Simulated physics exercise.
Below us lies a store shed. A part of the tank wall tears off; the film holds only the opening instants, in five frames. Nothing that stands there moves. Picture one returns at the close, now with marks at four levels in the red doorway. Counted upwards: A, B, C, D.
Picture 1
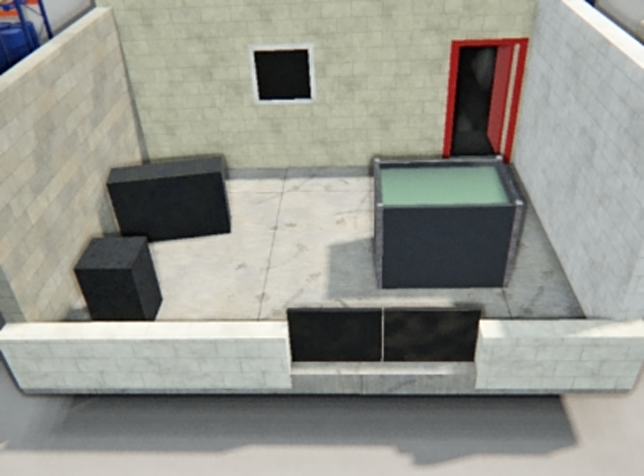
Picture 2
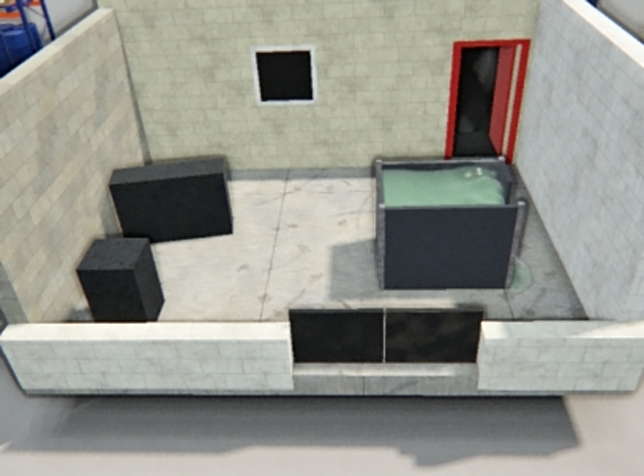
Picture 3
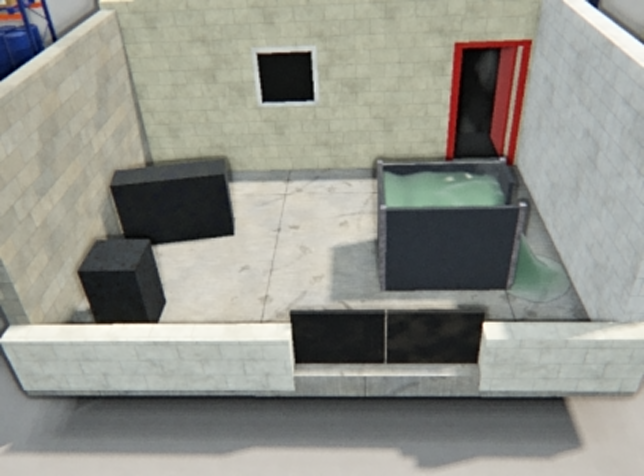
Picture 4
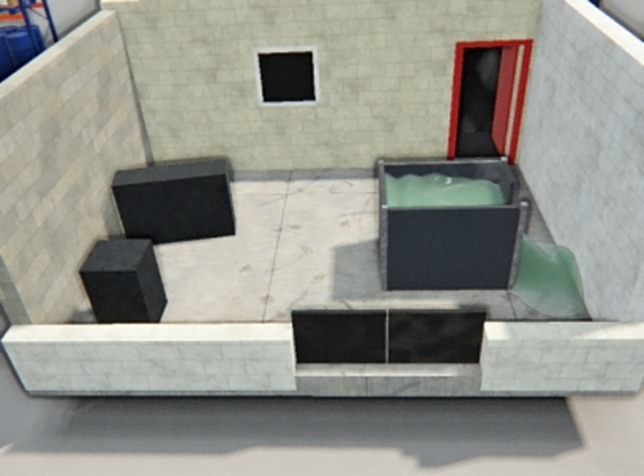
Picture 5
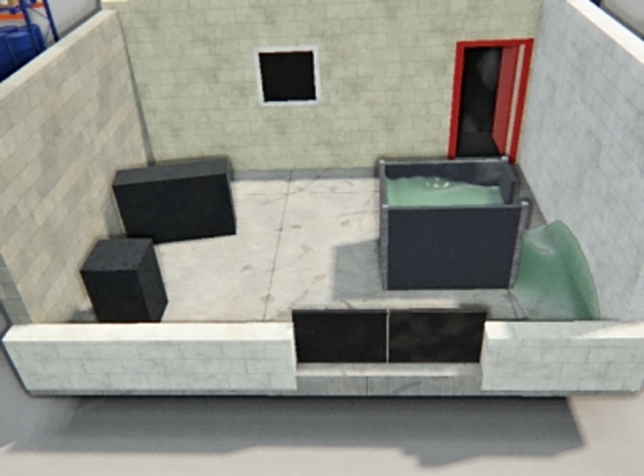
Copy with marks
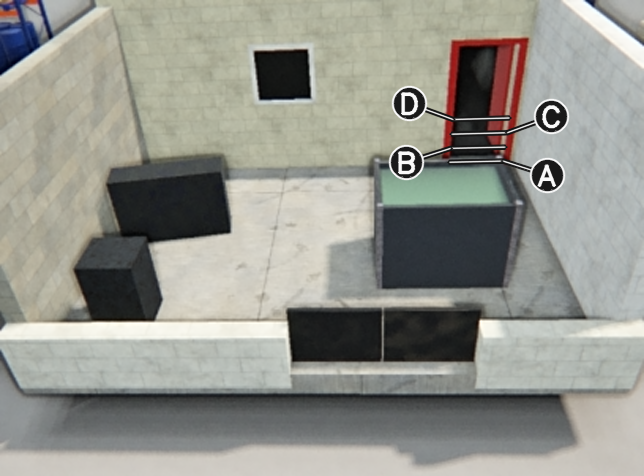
Walled store shed with a dark tank of green water, the water sloshing, then pouring out on the right and spreading over the floor.
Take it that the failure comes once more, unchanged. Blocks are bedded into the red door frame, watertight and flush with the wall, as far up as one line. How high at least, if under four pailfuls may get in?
Height B.
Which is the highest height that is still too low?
The answer is A.
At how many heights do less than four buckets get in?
Three.
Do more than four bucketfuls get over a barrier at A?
Yes.
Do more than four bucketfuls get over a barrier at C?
No.
On the marked copy, A at (476, 161); B at (477, 147); C at (479, 133); D at (481, 118); from the bottom up A, B, C, D.
Choosing A, dozens of bucketfuls pour in.
Choosing B, a splash gets over, under a bucket.
Choosing C, nothing gets over.
Choosing D, nothing gets over.
